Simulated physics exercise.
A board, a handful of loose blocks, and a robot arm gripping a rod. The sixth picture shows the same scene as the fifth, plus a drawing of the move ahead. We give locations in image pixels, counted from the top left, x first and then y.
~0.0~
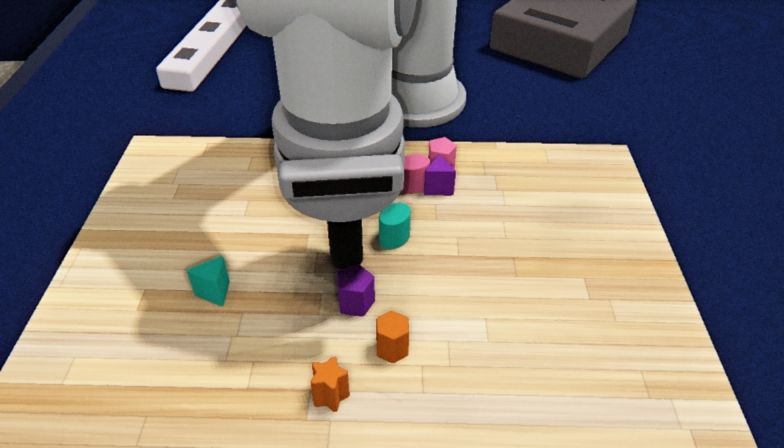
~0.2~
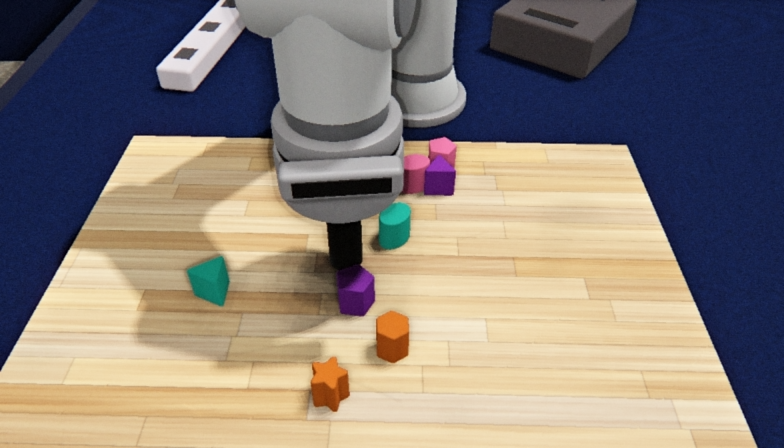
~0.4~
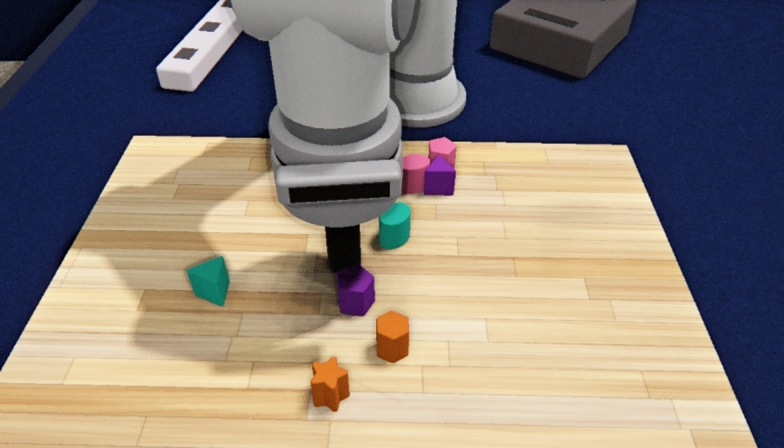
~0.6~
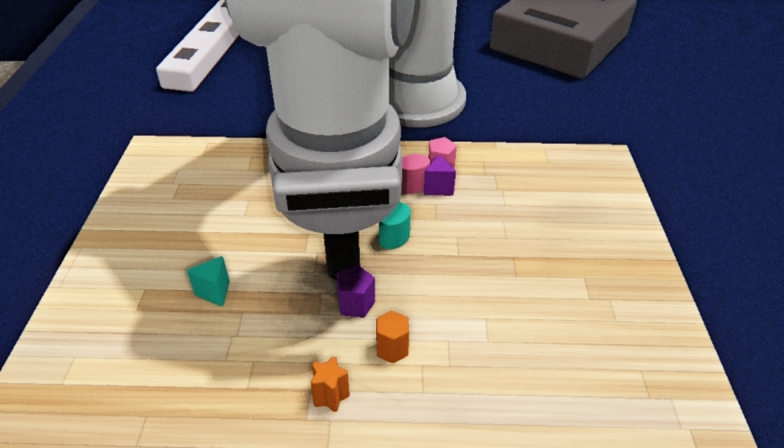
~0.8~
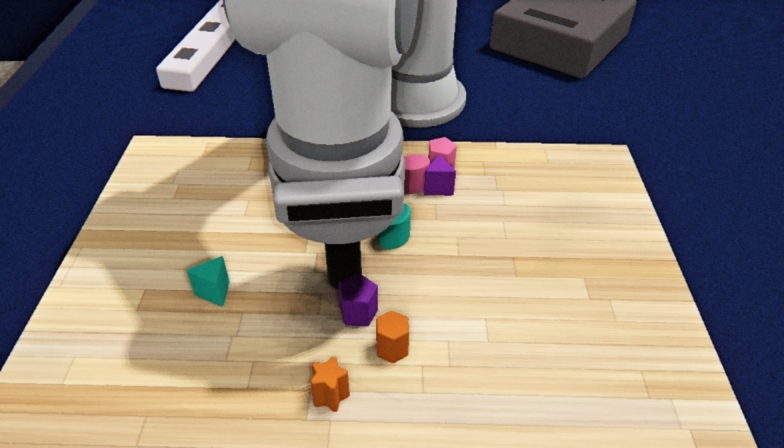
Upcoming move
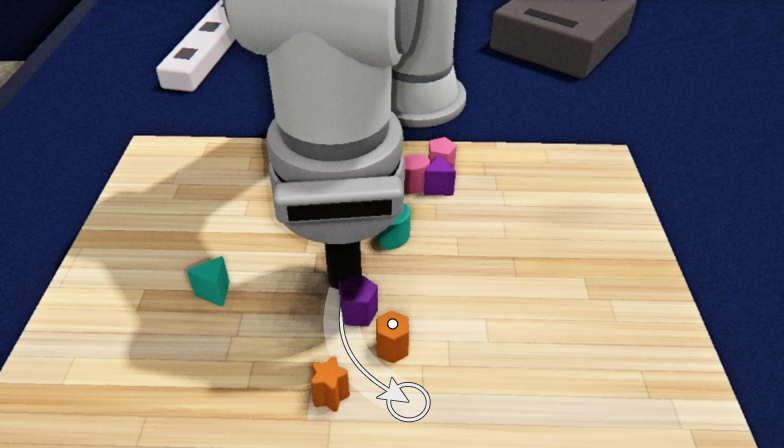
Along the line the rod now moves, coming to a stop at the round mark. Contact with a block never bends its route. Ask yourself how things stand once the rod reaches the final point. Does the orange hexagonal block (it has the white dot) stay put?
My answer is no.
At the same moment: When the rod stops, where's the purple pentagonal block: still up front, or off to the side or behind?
By then it is in front of the rod.
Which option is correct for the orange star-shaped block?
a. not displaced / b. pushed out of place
The answer is a.
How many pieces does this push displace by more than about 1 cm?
My count: 2.
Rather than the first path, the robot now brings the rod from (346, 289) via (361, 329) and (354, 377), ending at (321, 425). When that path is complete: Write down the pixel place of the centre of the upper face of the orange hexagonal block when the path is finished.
The centre of its top face lies at (421, 351).
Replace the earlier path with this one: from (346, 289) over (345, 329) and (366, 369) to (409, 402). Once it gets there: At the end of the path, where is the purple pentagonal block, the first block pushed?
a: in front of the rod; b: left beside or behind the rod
I'll go with a - in front of the rod.
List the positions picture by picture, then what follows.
In the first picture, rod tip (347, 259); block tops, orange star-shaped block (328, 372); purple pentagonal block (354, 278); orange hexagonal block (393, 324).
In the second picture, rod (346, 260); blocks unchanged.
In the third picture, rod (345, 263); blocks unchanged.
In the fourth picture, rod (344, 269); blocks unchanged.
In the fifth picture, rod (345, 278); orange star-shaped block (328, 372); purple pentagonal block (357, 288); orange hexagonal block (393, 324).
Path on the board, from (346, 289) through (342, 330) and (363, 371) to (408, 402); the dot is on the orange hexagonal block.
The first path, step by step. One third of the way, rod (341, 319); purple pentagonal block (366, 327), turned 30° anticlockwise; orange hexagonal block (403, 334), turned 40° anticlockwise.
Two thirds of the way, rod (363, 360); purple pentagonal block (395, 368), turned 45° anticlockwise; orange hexagonal block (420, 340), turned 90° anticlockwise.
At the end, rod (409, 391); orange star-shaped block in place; purple pentagonal block (438, 406), turned 15° anticlockwise; orange hexagonal block (420, 340), turned 95° anticlockwise.
